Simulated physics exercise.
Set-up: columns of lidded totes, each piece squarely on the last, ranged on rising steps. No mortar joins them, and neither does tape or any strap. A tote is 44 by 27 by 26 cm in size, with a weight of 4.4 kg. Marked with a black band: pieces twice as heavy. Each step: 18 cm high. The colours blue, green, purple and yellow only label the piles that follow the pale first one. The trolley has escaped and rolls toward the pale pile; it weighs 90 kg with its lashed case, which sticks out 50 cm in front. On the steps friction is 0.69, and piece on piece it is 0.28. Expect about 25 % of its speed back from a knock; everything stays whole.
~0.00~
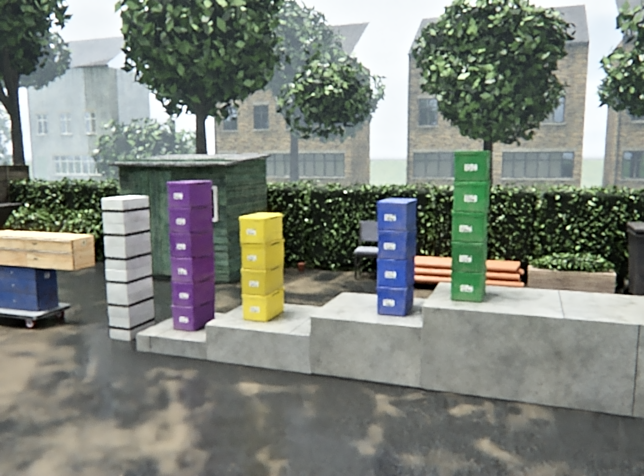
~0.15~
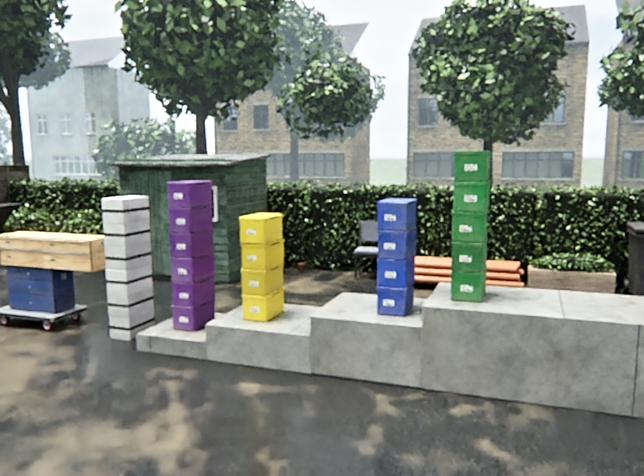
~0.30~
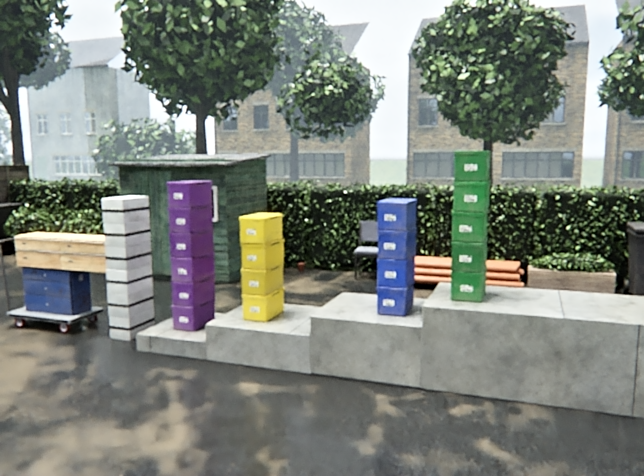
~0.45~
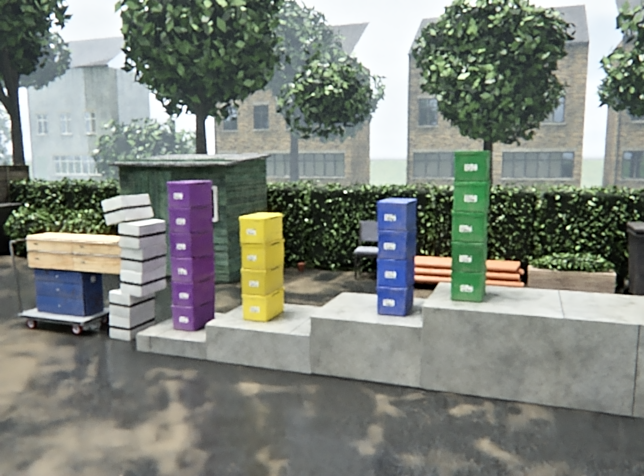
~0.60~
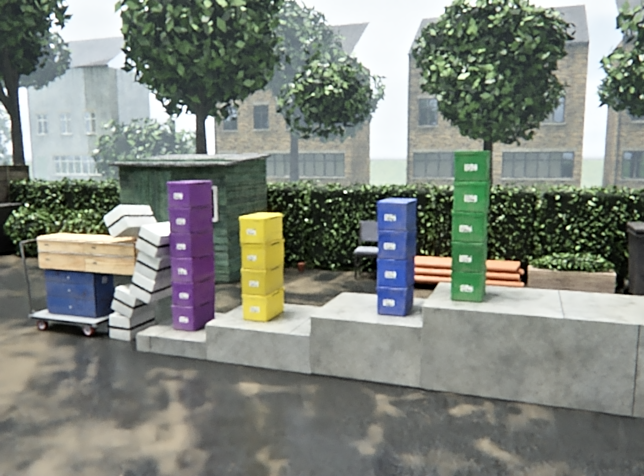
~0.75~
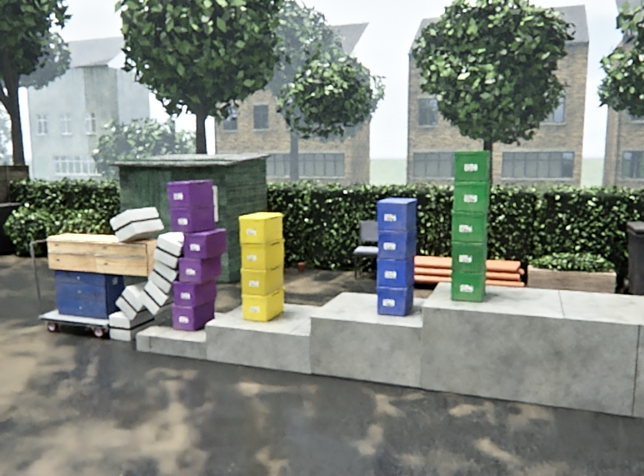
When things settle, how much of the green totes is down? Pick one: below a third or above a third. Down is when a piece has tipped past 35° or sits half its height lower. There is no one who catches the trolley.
Below a third.
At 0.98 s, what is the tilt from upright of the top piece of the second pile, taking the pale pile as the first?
Lean: Near 40° off upright.
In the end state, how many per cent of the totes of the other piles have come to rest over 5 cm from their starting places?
45 in a hundred end up shifted.
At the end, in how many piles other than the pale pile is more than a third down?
2.
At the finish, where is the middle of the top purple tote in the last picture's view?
Near (167, 285).
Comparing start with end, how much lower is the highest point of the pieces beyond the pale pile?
Roughly 0 centimetres lower at the end.
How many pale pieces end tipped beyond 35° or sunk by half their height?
Count: 5.
Around 0.82 s, 5 of the pale pile down; none of the 5 green totes down (0 of 19 in all colours); top green tote unmoved; top purple tote tipped 11°.
Around 0.98 s, 5 of the pale pile down; none of the 5 green totes down (2 of 19 in all colours); top green tote unmoved; top purple tote tipped 41°, 16 cm lower.
Around 1.24 s, 5 of the pale pile down; none of the 5 green totes down (6 of 19 in all colours); top green tote unmoved; top purple tote on its side.
Around 1.70 s, 5 of the pale pile down; none of the 5 green totes down (9 of 19 in all colours); top green tote unmoved; top purple tote on its side.
Finally (3.4 s), 5 of the pale pile down; none of the 5 green totes down (9 of 19 in all colours); top green tote unmoved; top purple tote tipped 47°, 1.03 m lower. That is 0 per cent. Seen by the last camera, middles, top green tote near (473, 166), top purple tote near (167, 285).
